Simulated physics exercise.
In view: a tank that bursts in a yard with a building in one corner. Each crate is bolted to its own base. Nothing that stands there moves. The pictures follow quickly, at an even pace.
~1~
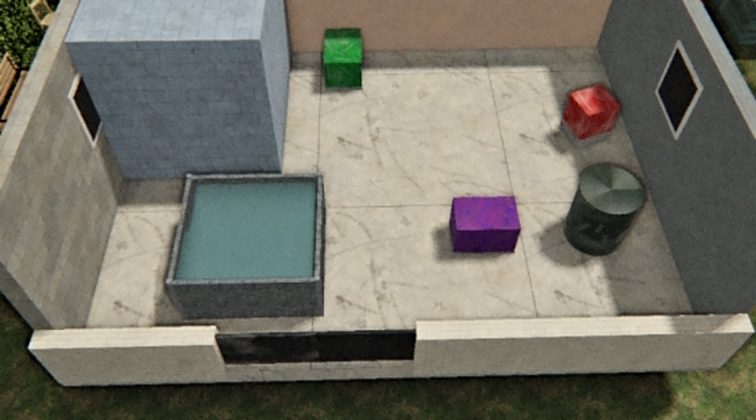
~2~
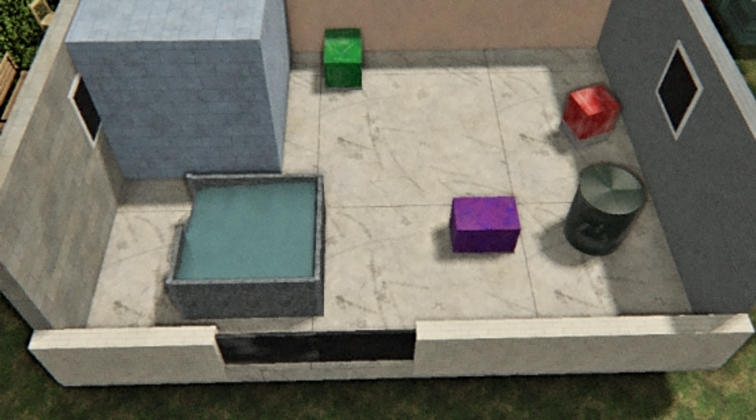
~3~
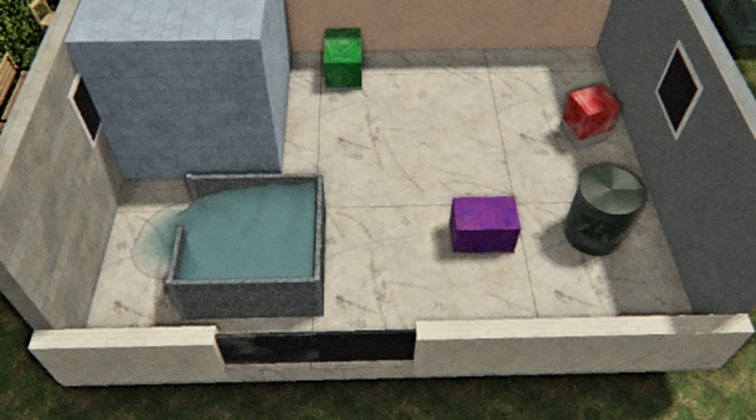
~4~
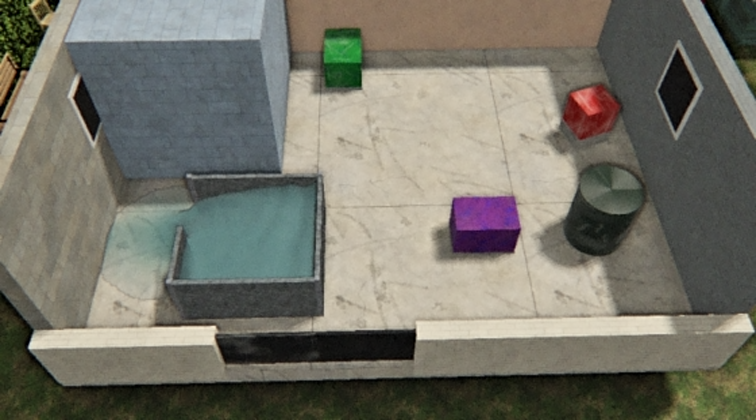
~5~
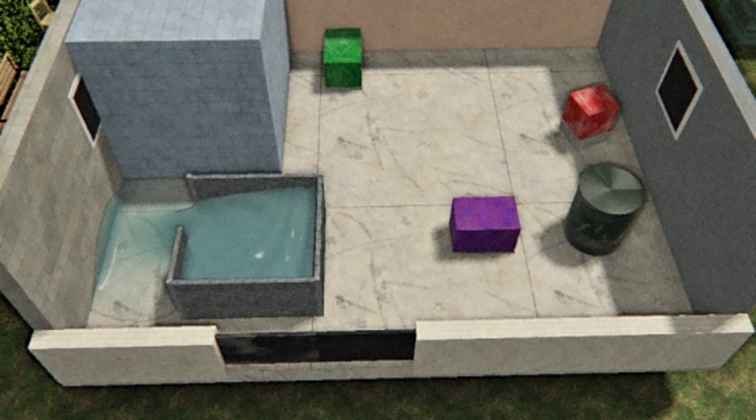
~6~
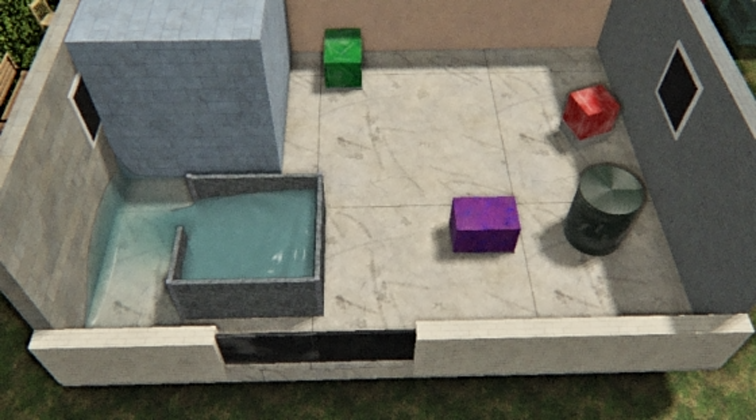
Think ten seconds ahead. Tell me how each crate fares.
The purple crate is soaked; the red crate keeps dry; the green crate keeps dry.
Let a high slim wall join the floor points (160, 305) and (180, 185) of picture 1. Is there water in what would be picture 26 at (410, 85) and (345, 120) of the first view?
One after the other: No water, not flooded.
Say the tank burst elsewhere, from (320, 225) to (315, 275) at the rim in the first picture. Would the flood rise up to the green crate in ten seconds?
My reading: Green is wetted.
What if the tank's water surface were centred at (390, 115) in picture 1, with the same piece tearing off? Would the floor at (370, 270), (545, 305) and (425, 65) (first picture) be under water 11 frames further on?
In turn: Under water, dry, flooded.
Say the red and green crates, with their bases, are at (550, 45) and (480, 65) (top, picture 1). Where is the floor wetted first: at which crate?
First comes the crate marked purple.
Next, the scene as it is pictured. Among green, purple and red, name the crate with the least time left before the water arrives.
The one in purple.
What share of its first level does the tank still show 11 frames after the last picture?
About 50 per cent.
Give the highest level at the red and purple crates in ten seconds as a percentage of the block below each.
In turn 50 and 270 per cent.
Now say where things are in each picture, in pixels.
The tank at (250, 229) is whole and still, in the first frame.
The front is at a hidden place, out from the gap at (195, 226), in the second frame.
The front is at (140, 255), out from the gap at (196, 229), in the third frame.
Water pours out at (197, 230) and has run to (115, 222), in the fourth frame.
Water pours out at (197, 230) and has run to (125, 185), in the fifth frame.
The front is at a hidden place, out from the gap at (197, 229), in the sixth frame.
A moment on, water covers 10 % of the floor; the purple crate not reached, the red crate not reached, the green crate not reached.
Next, water covers 20 % of the floor; the purple crate not reached, the red crate not reached, the green crate not reached.
Then, water covers 45 % of the floor; the purple crate water round its plinth, the red crate not reached, the green crate not reached.
Later, water covers 80 % of the floor; the purple crate water round its plinth, the red crate water round its plinth, the green crate not reached.
In the end, water covers 90 % of the floor; the purple crate was topped, the red crate stayed above the water, the green crate stayed above the water.
